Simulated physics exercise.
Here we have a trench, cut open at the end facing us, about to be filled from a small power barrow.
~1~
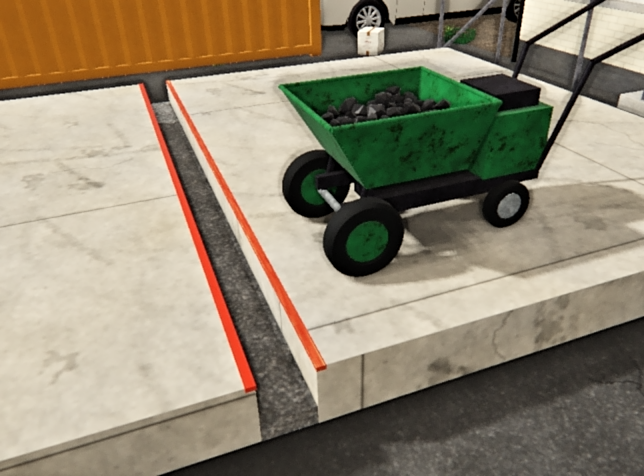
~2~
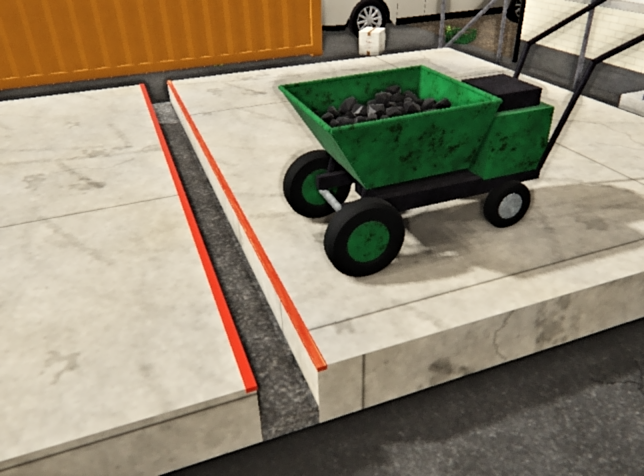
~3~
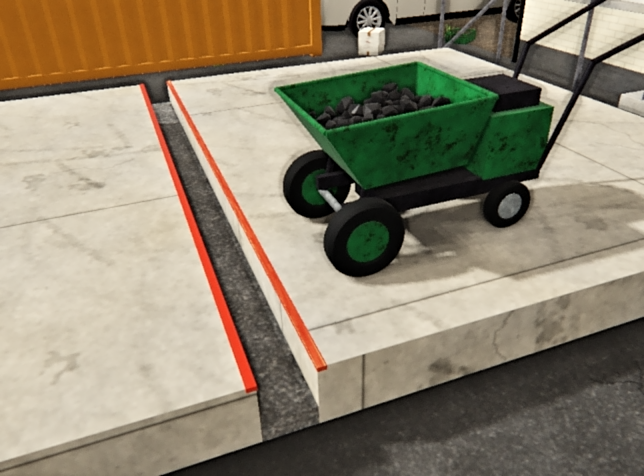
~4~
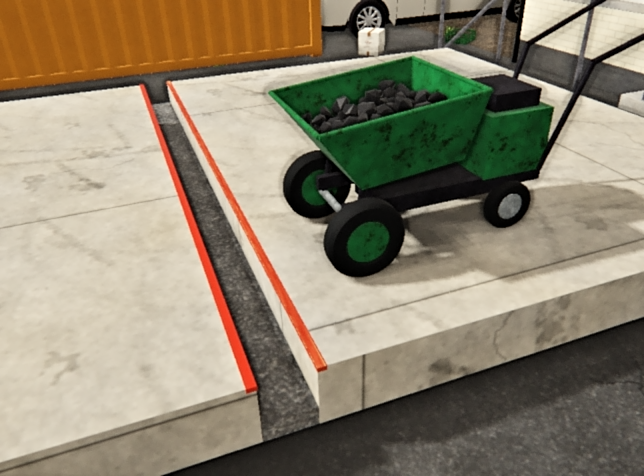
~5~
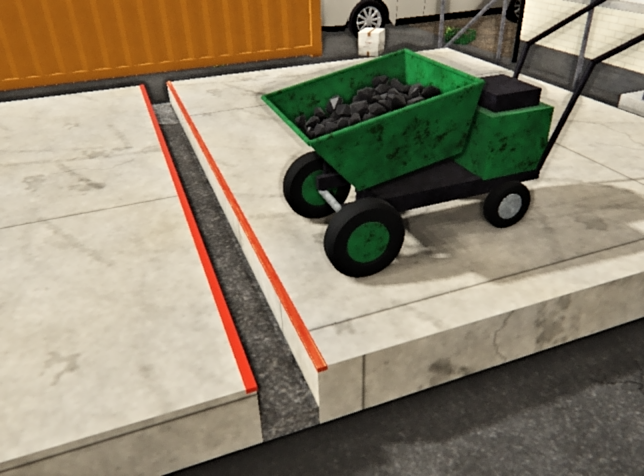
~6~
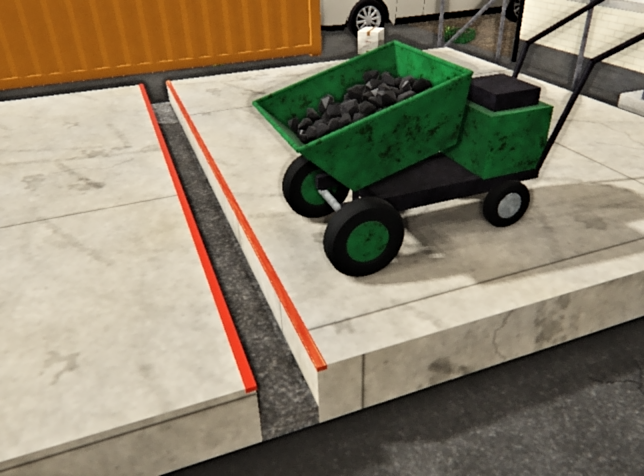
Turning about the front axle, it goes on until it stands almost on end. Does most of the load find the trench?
Lesser share.
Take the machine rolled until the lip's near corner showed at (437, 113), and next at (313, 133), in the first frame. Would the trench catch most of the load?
Result A - a minority; result B - a minority.
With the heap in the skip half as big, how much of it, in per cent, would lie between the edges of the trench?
Estimated share: Near 60 in a hundred.
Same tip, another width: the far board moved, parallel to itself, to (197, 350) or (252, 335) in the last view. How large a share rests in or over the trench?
First try: About 90 %; second try: About 0 %.
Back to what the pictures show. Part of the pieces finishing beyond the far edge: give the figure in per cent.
50 %.
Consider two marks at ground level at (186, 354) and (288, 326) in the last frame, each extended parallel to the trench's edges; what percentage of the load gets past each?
Roughly 20 per cent, then roughly 90 per cent.
Shortly afterwards, skip tipped steeply; the whole lot in the skip.
Next, skip tipped right over; the bulk in the skip; only a few in or heaped over the trench; a little beyond it; only a few falling.
Some moments later, skip tipped right over; near a quarter in the skip; near a quarter in or heaped over the trench; near half beyond it.
In the end, skip tipped right over; a little in the skip; near a third in or heaped over the trench; near half beyond it.
